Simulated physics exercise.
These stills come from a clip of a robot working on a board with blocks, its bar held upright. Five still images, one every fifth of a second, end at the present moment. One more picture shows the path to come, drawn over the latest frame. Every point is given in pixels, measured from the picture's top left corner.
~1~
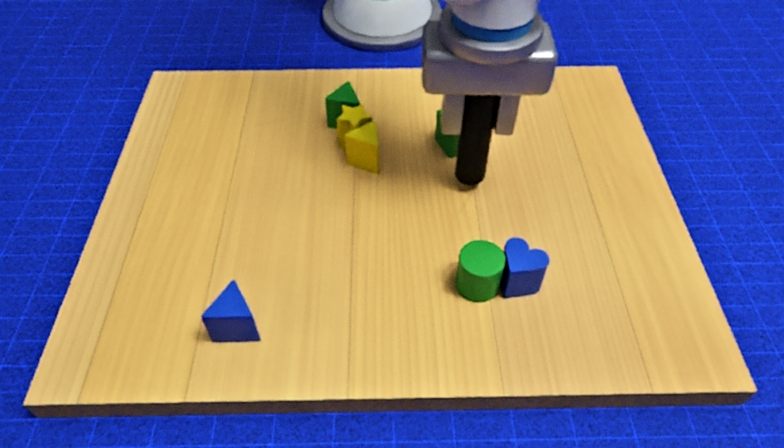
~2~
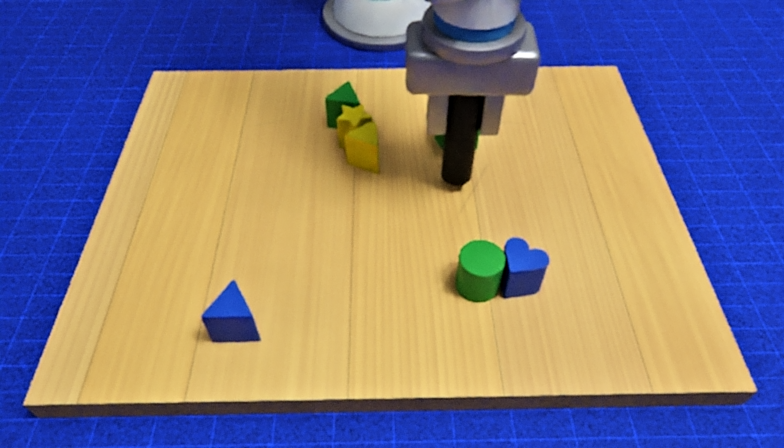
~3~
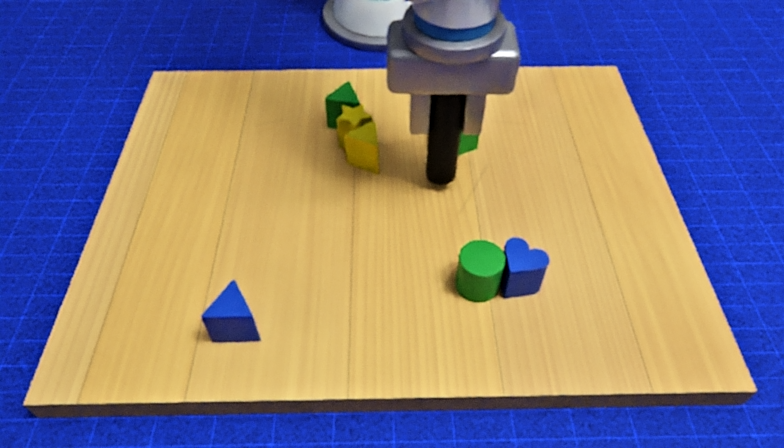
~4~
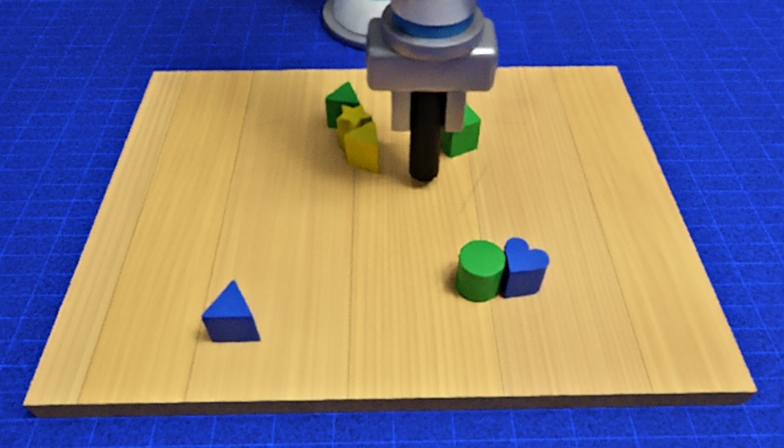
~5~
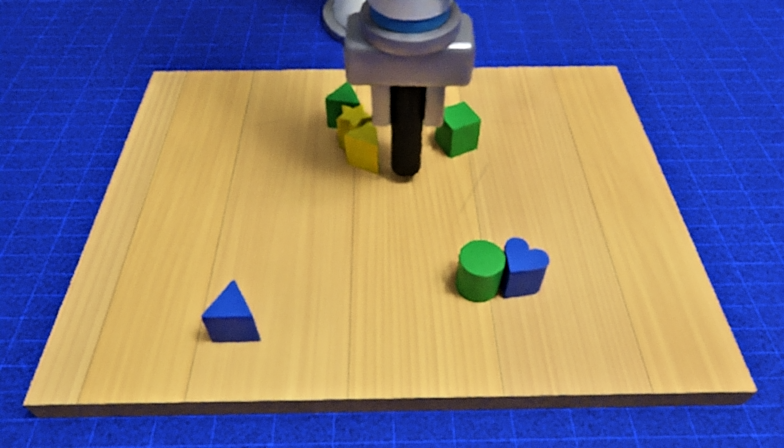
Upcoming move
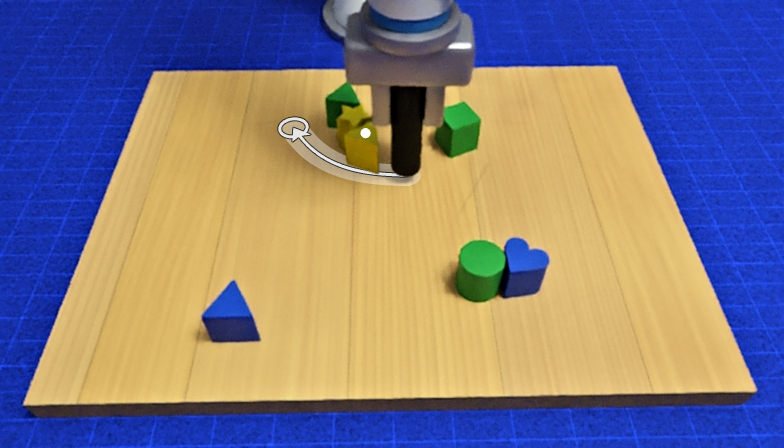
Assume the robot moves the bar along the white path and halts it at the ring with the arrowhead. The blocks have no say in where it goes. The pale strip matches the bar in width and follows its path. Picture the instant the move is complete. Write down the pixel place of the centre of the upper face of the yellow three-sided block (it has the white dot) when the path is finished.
The point I'd pick in the picture is (291, 83).
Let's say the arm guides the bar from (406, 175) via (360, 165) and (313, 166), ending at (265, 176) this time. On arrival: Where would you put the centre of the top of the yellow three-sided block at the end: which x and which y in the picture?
I'd say the yellow three-sided block ends with its top centre at (299, 121).
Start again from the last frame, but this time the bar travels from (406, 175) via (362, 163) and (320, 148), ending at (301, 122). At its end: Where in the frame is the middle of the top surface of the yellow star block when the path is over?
Near (319, 84).
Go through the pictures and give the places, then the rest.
In the first frame, bar's lower end (470, 175); green three-sided block (344, 94); yellow star block (354, 114); yellow three-sided block (366, 133); green square block hidden.
In the second frame, bar (456, 175); blocks still.
In the third frame, bar (441, 175); blocks still.
In the fourth frame, bar (424, 172); blocks still.
In the fifth frame, bar (406, 167); green three-sided block (344, 94); yellow star block (354, 114); yellow three-sided block (366, 133); green square block (459, 115).
Drawn move, from (406, 175) by way of (357, 170) and (318, 153) to (293, 128); the dot is on the yellow three-sided block.
On the path given first. One third of the way, bar (356, 162); green three-sided block (345, 90); yellow star block (350, 109), turned 20° clockwise; yellow three-sided block (339, 127), turned 55° clockwise.
Two thirds of the way, bar (316, 145); green three-sided block (345, 90); yellow star block (350, 108), turned 20° clockwise; yellow three-sided block (308, 108), turned 90° clockwise.
At the end, bar (292, 119); green three-sided block (345, 90); yellow star block (350, 108), turned 20° clockwise; yellow three-sided block (291, 83), turned 110° clockwise; green square block still.
